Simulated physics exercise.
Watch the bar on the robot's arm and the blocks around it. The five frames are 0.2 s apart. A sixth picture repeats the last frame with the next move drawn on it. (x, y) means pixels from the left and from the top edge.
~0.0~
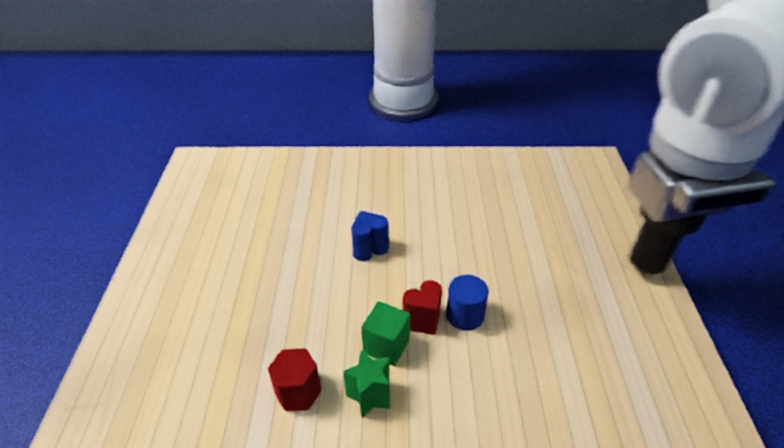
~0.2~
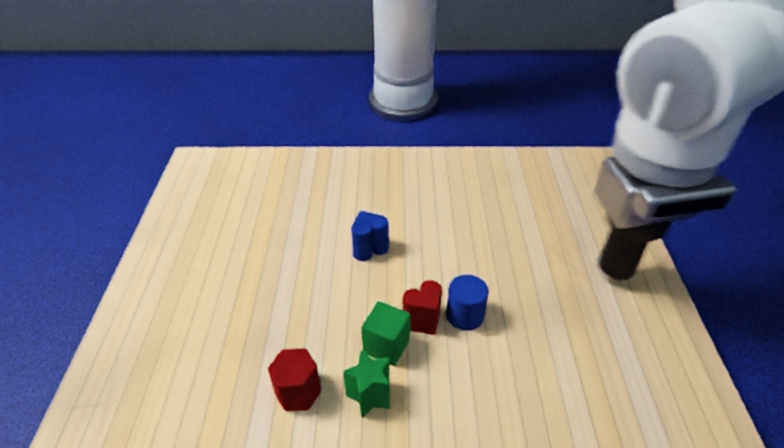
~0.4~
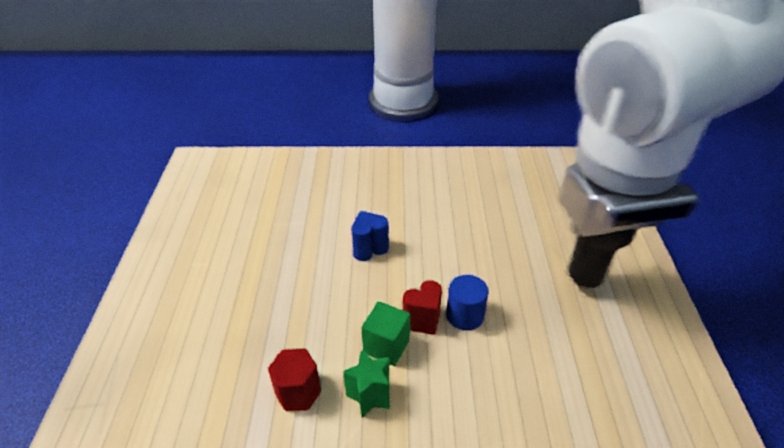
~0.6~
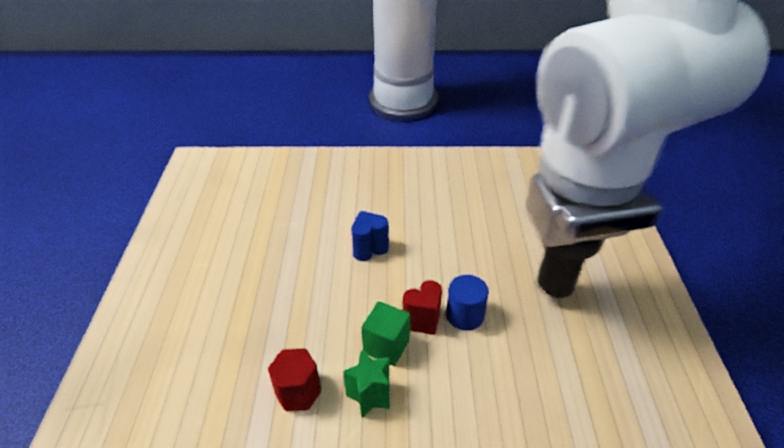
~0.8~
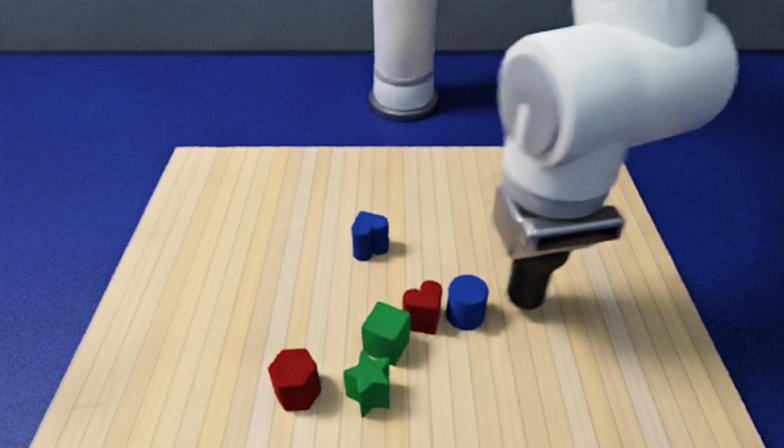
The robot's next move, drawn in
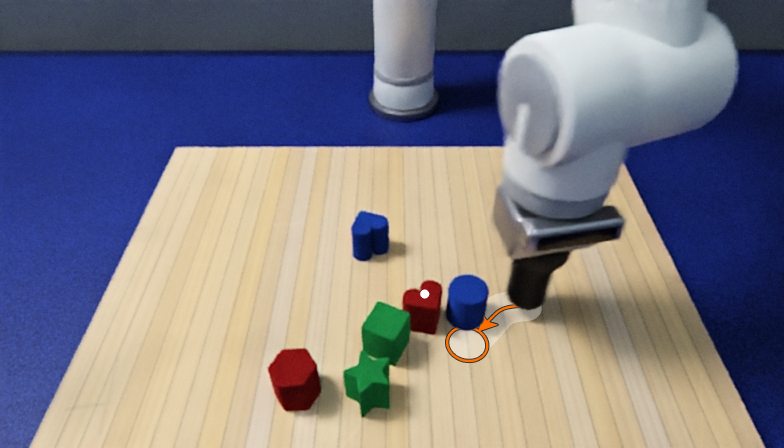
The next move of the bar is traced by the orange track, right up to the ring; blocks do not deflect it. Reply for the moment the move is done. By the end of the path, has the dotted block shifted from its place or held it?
The dotted block will not stay where it is.
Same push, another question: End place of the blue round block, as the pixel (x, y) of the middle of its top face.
At (434, 300).
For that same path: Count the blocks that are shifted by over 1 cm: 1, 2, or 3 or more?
The push will move two blocks.
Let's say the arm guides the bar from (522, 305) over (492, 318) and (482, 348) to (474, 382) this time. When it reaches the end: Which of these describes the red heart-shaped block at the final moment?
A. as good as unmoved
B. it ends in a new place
I'll go with B - it ends in a new place.
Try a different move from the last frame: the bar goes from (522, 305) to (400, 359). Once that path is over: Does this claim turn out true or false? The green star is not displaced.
True - the claim holds.
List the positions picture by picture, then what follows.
The first picture shows tip of the bar (648, 261), middles of tops, green square piece (386, 319), red heart-shaped block (425, 294), blue round block (469, 288).
The second picture shows bar (617, 267), nothing pushed.
The third picture shows bar (586, 274), nothing pushed.
The fourth picture shows bar (555, 284), nothing pushed.
The fifth picture shows bar (525, 295), green square piece (386, 319), red heart-shaped block (425, 294), blue round block (469, 288).
The line goes from (522, 305) by way of (499, 311) and (483, 327) to (467, 344); the dot is on the red heart-shaped block.
The first path, step by step. Halfway along, bar (493, 308); red heart-shaped block (419, 294); blue round block (455, 292).
At the end, bar (469, 333); green square piece unmoved; red heart-shaped block (399, 290); blue round block (434, 300).
